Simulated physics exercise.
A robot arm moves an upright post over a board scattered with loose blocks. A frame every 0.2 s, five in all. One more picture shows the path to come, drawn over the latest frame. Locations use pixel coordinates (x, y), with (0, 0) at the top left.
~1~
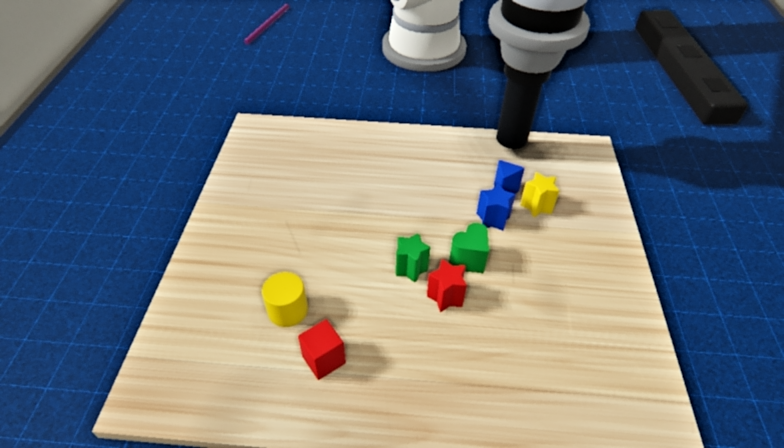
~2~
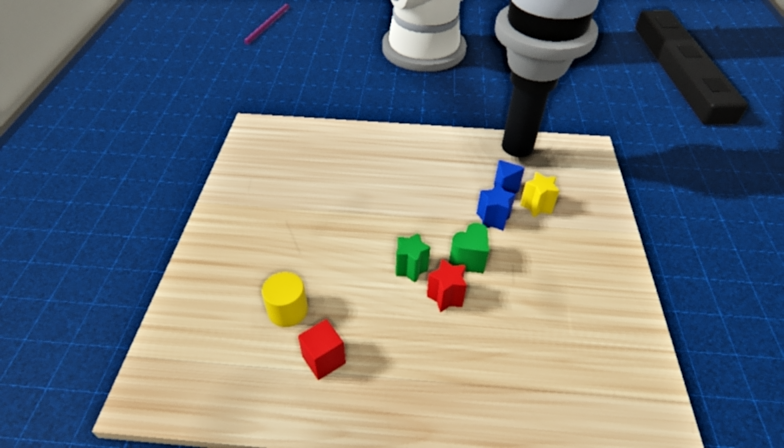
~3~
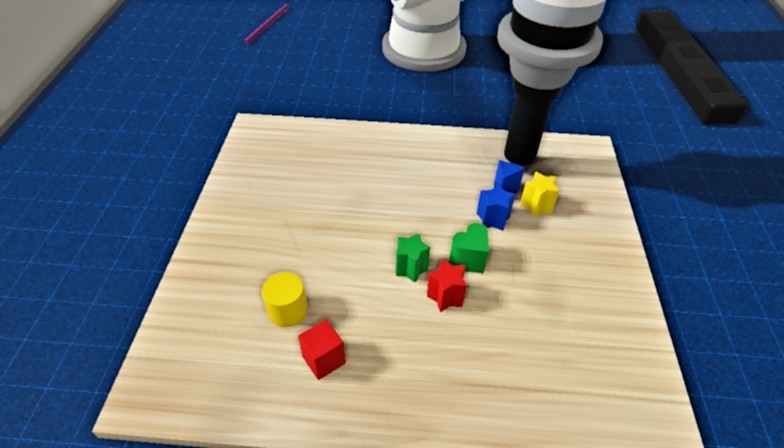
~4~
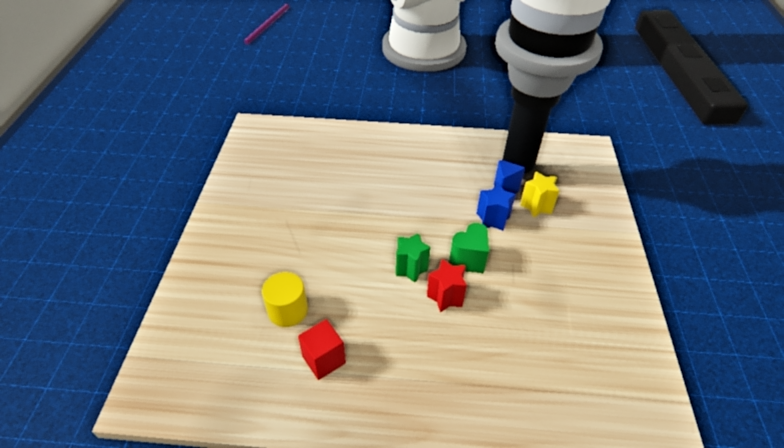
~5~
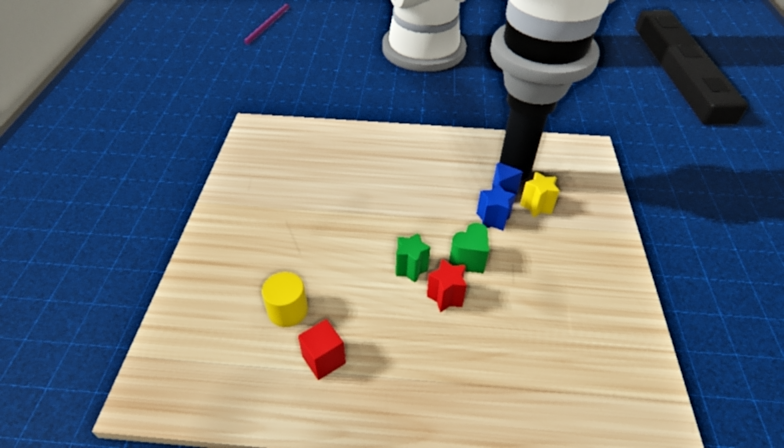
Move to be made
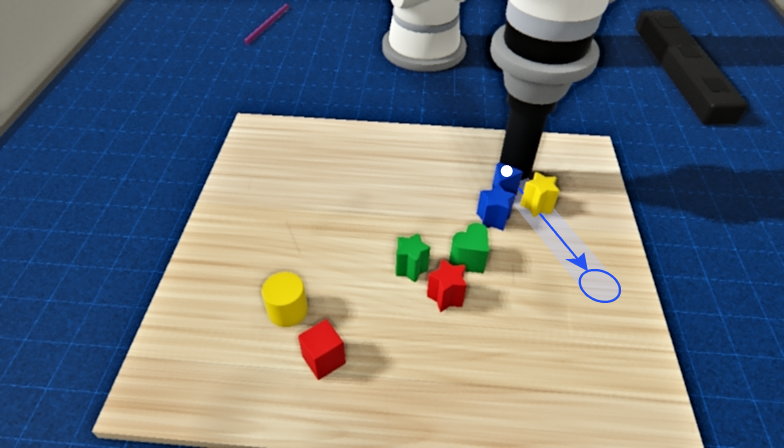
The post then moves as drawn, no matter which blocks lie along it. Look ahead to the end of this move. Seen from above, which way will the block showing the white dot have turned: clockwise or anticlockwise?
Short answer: Clockwise.
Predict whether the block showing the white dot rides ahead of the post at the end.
It slips out to the side or back.
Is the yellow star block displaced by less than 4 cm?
Short answer: No.
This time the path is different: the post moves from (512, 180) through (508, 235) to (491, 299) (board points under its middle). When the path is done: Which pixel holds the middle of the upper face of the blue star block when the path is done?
At (478, 220).
Drawn move, in a line from (512, 180) to (600, 286); the dot is on the blue three-sided block.
What follows on the original path. One third of the way, post (541, 201); blue three-sided block (508, 179), turned 45° clockwise; yellow star block (562, 211), turned 20° clockwise.
Two thirds of the way, post (572, 237); blue three-sided block (508, 179), turned 45° clockwise; yellow star block (594, 248), turned 35° clockwise.
At the end, post (605, 276); blue star block still; blue three-sided block (508, 179), turned 45° clockwise; yellow star block (629, 290), turned 35° clockwise.
